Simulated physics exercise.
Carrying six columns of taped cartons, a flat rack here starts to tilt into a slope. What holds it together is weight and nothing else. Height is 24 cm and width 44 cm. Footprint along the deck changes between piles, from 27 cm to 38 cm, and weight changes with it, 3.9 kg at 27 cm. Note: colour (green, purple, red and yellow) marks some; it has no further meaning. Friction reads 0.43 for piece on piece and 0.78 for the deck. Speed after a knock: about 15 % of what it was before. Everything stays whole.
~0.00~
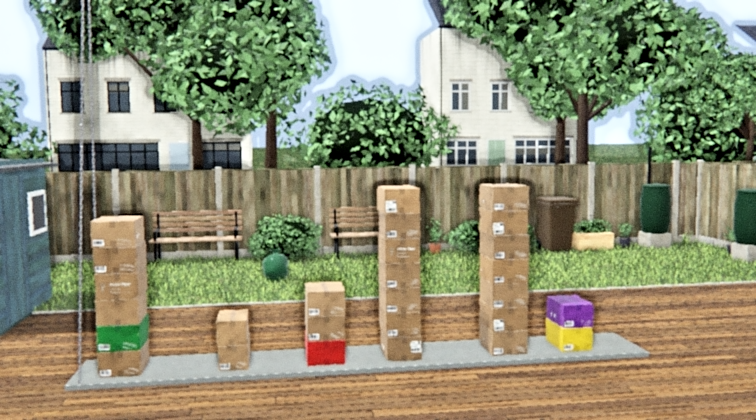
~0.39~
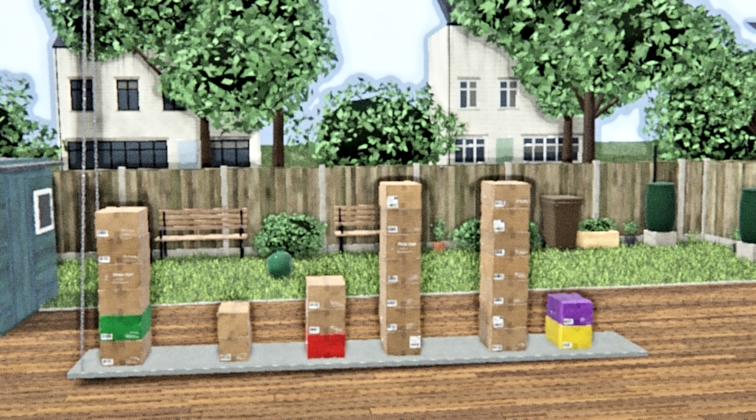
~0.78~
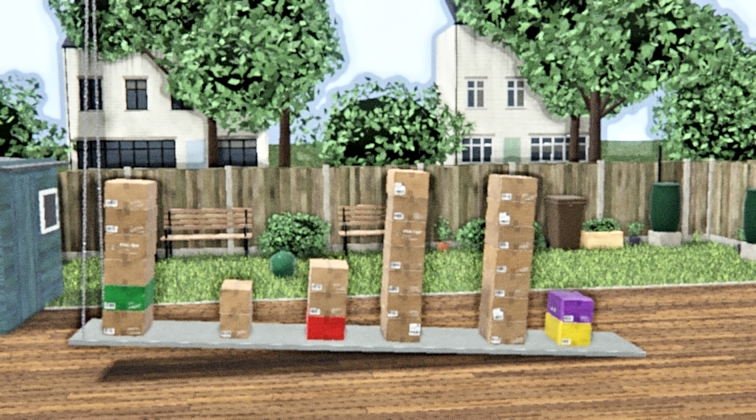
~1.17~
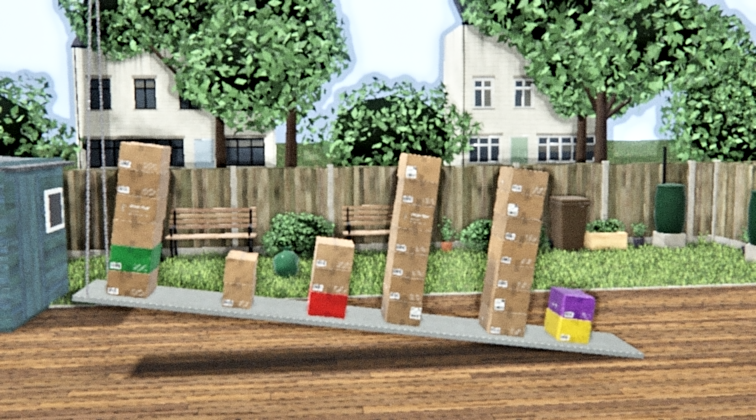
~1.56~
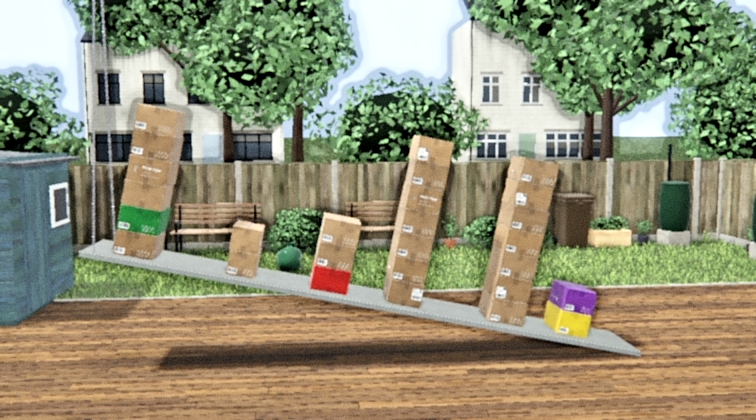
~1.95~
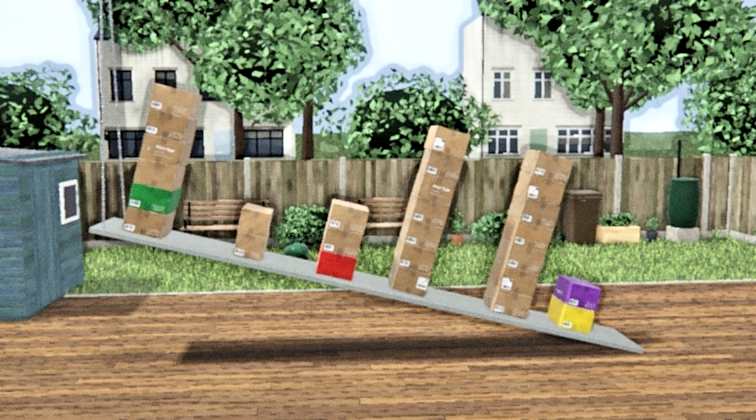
A flat grey deck carrying six stacks of cardboard boxes, a few of them coloured, lay level in a garden, then its left end rose steadily into a clear slope, the stacks leaning right with it.
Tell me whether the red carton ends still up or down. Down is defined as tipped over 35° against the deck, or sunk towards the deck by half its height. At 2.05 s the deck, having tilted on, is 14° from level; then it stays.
The red carton ends still up.
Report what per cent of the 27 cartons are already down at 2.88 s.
By then 75 %.
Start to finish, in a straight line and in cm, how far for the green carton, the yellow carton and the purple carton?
Here green ends up 120 centimetres away, yellow 30 centimetres and purple 70 centimetres.
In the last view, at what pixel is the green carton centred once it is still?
Its centre finishes around pixel (207, 222) in the last picture.
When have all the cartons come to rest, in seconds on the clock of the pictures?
At roughly 5.0 s.
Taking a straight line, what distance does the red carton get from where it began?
Start and end are some 75 cm apart.
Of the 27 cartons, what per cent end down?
My estimate is roughly 95 per cent.
After 2.48 s, slope 14°; none of the 27 cartons down, 20 disturbed; red carton unmoved; green carton 10° from how it stood.
After 2.88 s, slope 14°; 20 of the 27 cartons down; red carton unmoved; green carton 36° from how it stood.
After 3.66 s, slope 14°; 24 of the 27 cartons down; red carton unmoved; purple carton on its side.
In the end (5.0 s), slope 14°; 25 of the 27 cartons down; red carton 20 mm from its place; purple carton on its side; green carton on its side. From the last view, middles, red carton near (338, 262), purple carton near (631, 323).
